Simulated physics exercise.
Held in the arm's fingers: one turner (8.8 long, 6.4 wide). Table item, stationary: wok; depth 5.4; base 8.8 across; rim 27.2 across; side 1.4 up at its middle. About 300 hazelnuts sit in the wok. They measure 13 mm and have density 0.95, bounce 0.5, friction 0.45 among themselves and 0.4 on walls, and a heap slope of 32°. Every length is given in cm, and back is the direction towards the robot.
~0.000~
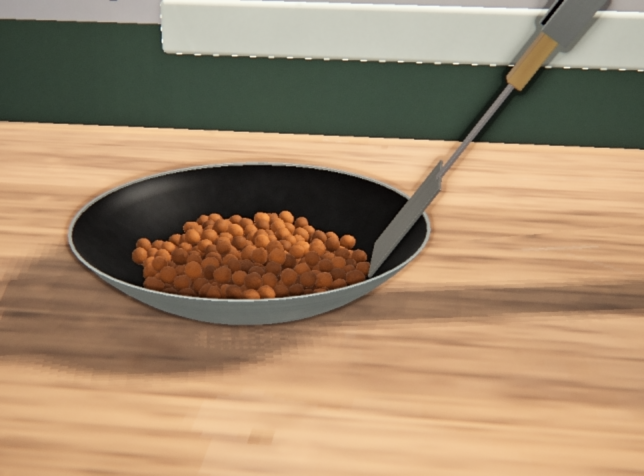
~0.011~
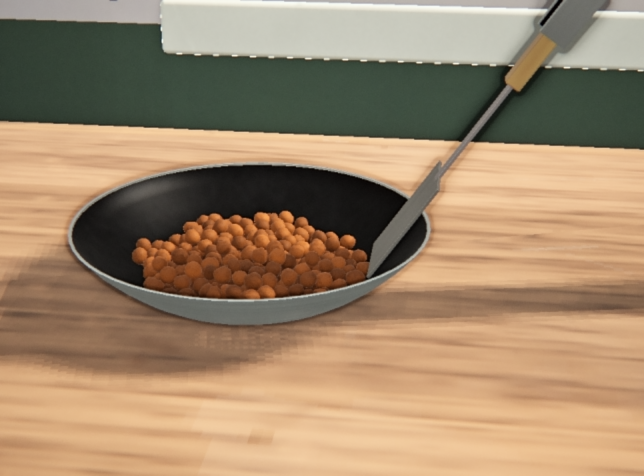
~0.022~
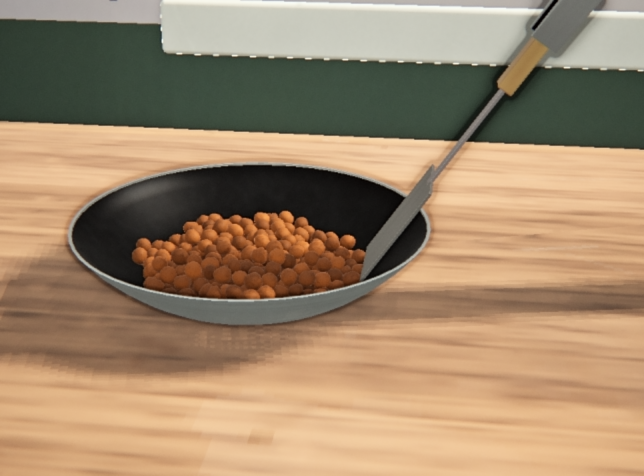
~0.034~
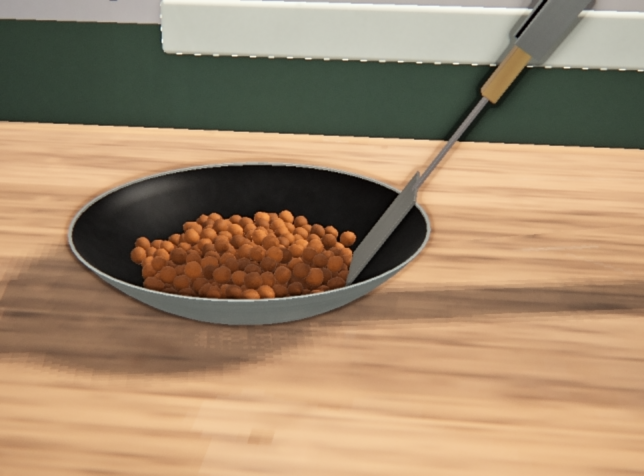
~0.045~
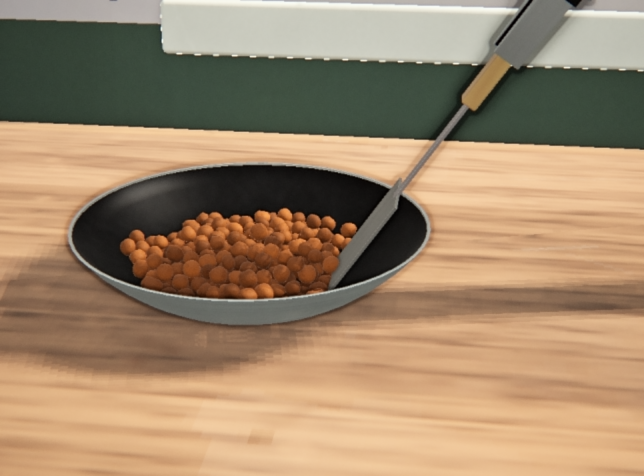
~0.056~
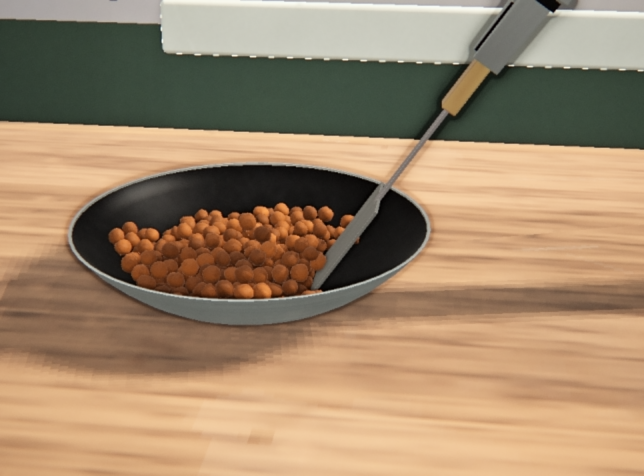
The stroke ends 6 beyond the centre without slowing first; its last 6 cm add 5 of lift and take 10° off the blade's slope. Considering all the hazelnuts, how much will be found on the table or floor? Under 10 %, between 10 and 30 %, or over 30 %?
Between 10 and 30 %.
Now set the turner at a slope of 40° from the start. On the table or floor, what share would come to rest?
In that case around 15 per cent.
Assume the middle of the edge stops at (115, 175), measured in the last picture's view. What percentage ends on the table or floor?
40 %.
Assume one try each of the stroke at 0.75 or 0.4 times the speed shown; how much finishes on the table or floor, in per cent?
Roughly 10 % and roughly 0 %.
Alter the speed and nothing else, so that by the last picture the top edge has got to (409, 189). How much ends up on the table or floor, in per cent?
About 5 percent.
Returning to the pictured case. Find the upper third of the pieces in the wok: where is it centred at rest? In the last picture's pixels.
You'll find it at about (152, 243).
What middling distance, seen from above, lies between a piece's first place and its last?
Somewhere around 4 centimetres, I'd say.
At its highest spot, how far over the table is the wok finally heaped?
Peak at rest, approximately 5.5 centimetres.
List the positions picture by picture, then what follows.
In the first picture, turner top edge at (441, 174), sloping 56°; upper third of the load around (247, 255), from x 140 to 365, top at y 220; 305 in the wok.
In the second picture, turner top edge at (440, 175), sloping 56°; upper third of the load around (247, 255), from x 140 to 365, top at y 220.
In the third picture, turner top edge at (432, 179), sloping 56°; upper third of the load around (247, 255), from x 140 to 360, top at y 220.
In the fourth picture, turner top edge at (417, 186), sloping 56°; upper third of the load around (250, 253), from x 140 to 345, top at y 220.
In the fifth picture, turner top edge at (399, 192), sloping 56°; upper third of the load around (248, 248), from x 130 to 350, top at y 215.
In the sixth picture, turner top edge at (380, 197), sloping 56°; upper third of the load around (244, 244), from x 115 to 350, top at y 210; 305 in the wok.
By 0.08 s, sloping 56°, highest piece 7 above the table; 305 in the wok.
By 0.11 s, sloping 53°, highest piece 8 above the table; 302 in the wok, 3 on the blade or in flight.
By 0.32 s, sloping 46°, highest piece 13 above the table; 258 in the wok, 29 on the table or floor, 18 on the blade or in flight.
By 1.37 s, sloping 46°, highest piece 5 above the table; 258 in the wok, 47 on the table or floor.
Final count, 258 in the wok, 47 on the table or floor. That is 15 % on the table or floor.
